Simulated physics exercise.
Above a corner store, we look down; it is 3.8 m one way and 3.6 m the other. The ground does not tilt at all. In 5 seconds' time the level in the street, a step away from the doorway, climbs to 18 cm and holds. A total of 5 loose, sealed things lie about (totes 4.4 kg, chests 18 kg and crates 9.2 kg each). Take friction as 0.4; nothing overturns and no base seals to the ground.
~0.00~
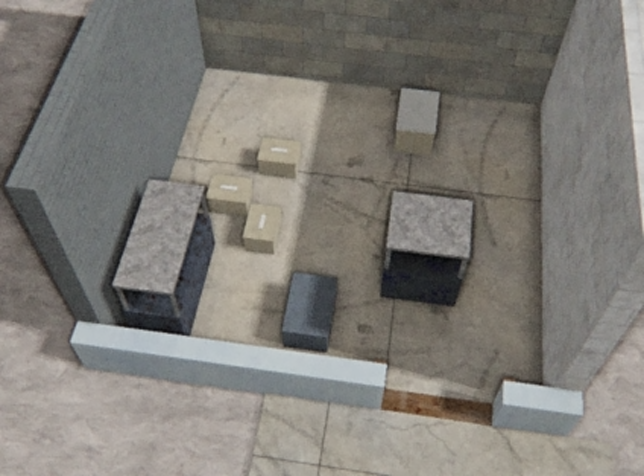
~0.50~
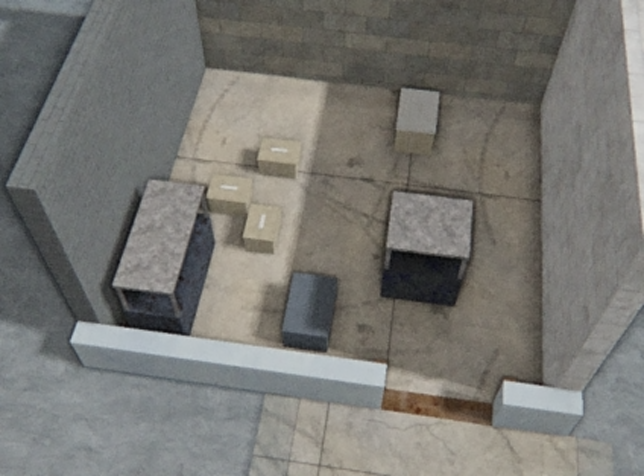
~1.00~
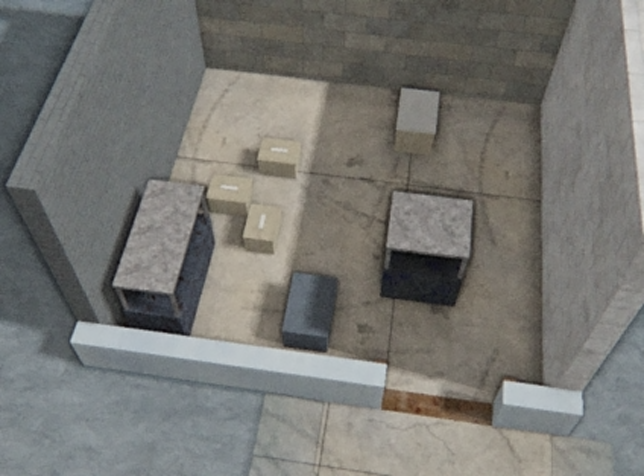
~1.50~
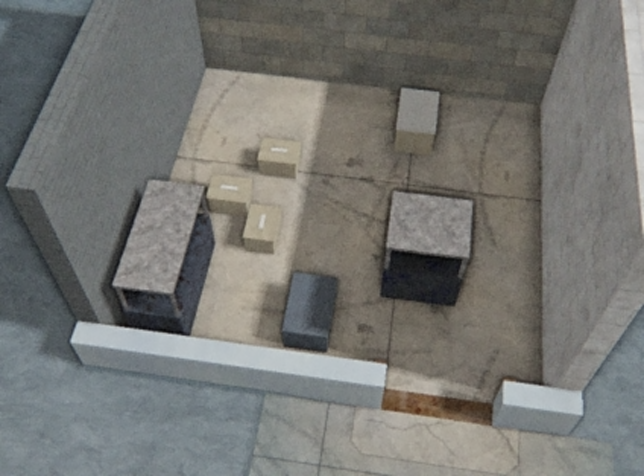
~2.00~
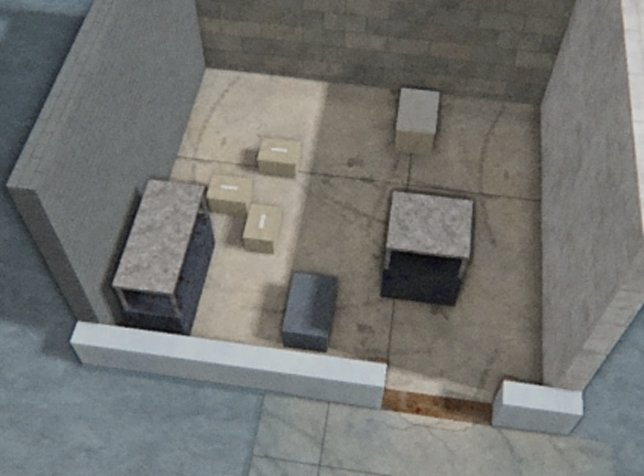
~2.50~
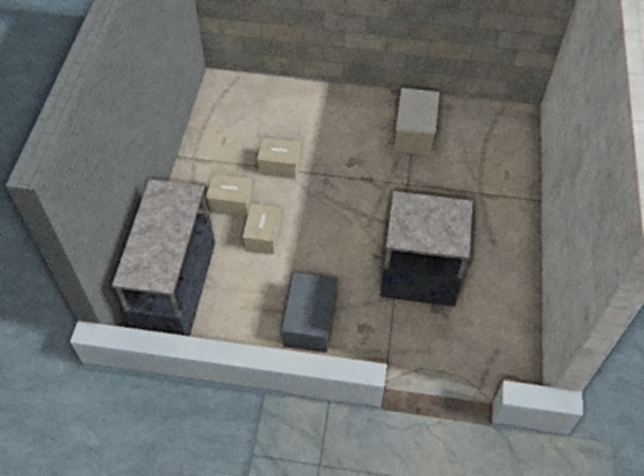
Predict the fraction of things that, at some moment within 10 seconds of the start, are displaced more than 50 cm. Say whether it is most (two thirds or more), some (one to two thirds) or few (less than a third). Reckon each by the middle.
Some.
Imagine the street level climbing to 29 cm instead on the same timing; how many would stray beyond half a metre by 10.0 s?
It would come to 4 of them.
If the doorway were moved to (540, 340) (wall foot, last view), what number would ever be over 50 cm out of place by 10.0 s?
The count would be 4.
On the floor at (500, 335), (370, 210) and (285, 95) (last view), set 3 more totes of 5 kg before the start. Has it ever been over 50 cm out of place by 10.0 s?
In the same order as the question: Farther, not as far, not as far.
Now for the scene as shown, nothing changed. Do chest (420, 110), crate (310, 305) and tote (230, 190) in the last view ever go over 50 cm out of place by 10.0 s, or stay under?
One by one in that order: Below; above; above.
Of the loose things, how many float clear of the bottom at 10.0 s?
The count is 3.
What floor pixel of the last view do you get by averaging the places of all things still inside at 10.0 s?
They average out to somewhere around (268, 178).
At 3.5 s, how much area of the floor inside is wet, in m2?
Wet area: Approx. 1.0 m2.
After 3.5 s 0 of 5 are over 50 cm from their spots; 0 afloat.
After 4.5 s 0 of 5 are over 50 cm from their spots; 0 afloat.
After 7.0 s 1 of 5 are over 50 cm from their spots; 0 afloat.
After 10.0 s 3 of 5 are over 50 cm from their spots, and 3 have been at some point; 3 afloat.
